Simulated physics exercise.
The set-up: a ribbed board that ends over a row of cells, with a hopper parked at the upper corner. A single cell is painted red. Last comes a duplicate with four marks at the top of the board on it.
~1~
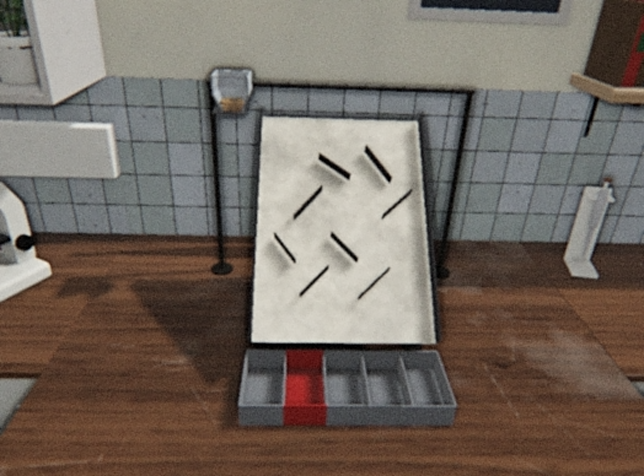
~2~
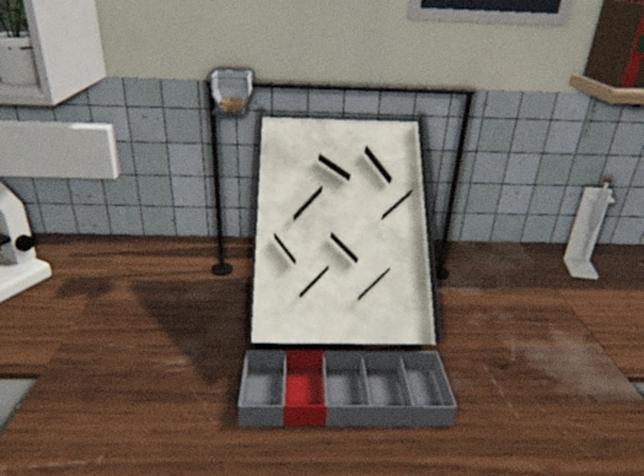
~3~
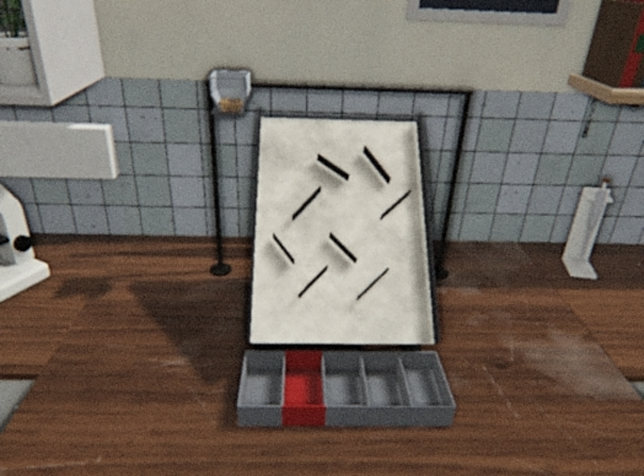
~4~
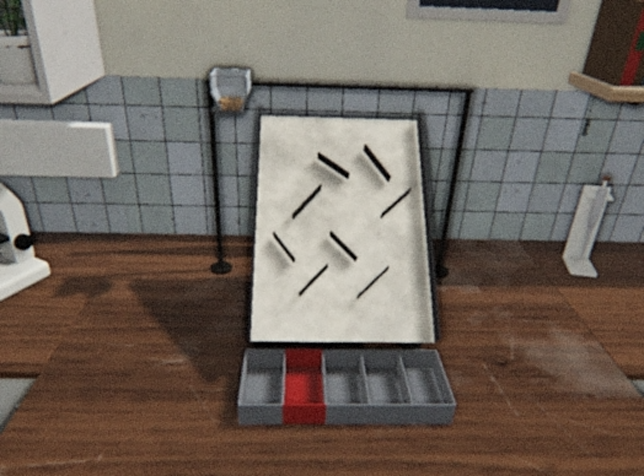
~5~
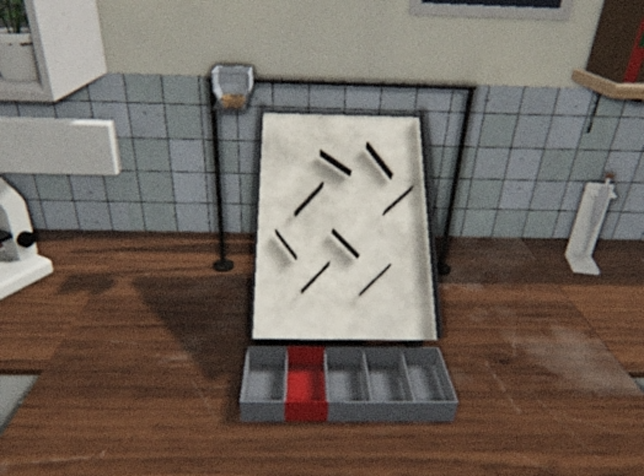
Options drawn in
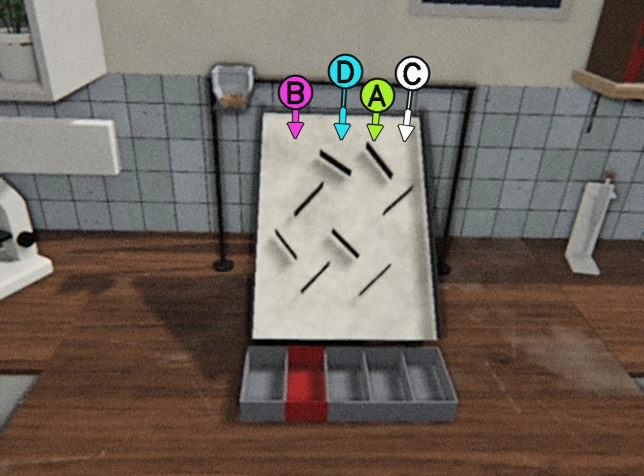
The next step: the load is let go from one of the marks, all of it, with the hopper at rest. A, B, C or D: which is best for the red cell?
D.
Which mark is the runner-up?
That would be A.
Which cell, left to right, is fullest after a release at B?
The first from the left.
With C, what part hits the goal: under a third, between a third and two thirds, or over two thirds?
Under a third.
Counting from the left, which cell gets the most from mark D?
The second from the left.
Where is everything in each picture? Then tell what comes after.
In the first picture, hopper near (233, 103), round wooden beads, door shut.
In the second picture, ribs (319, 154) to (351, 175), (366, 146) to (392, 178), (294, 216) to (322, 186).
In the third picture, ribs (382, 215) to (411, 190), (273, 233) to (294, 260), (330, 232) to (357, 259).
In the fourth picture, ribs (299, 293) to (328, 264), (359, 295) to (389, 266).
In the fifth picture, red cell near (306, 410), number 2 of 5 from the left.
On the marked copy, mark A meets the board at (374, 134); mark B meets the board at (295, 132); mark C meets the board at (405, 135); mark D meets the board at (341, 133).
If A is chosen, close to a third in the red cell, close to half in other cells, a small share outside the box.
If B is chosen, a small share in the red cell, the bulk in other cells, a small share outside the box.
If C is chosen, close to a quarter in the red cell, close to two thirds in other cells, a small share outside the box.
If D is chosen, close to half in the red cell, close to a quarter in other cells, a small share outside the box.
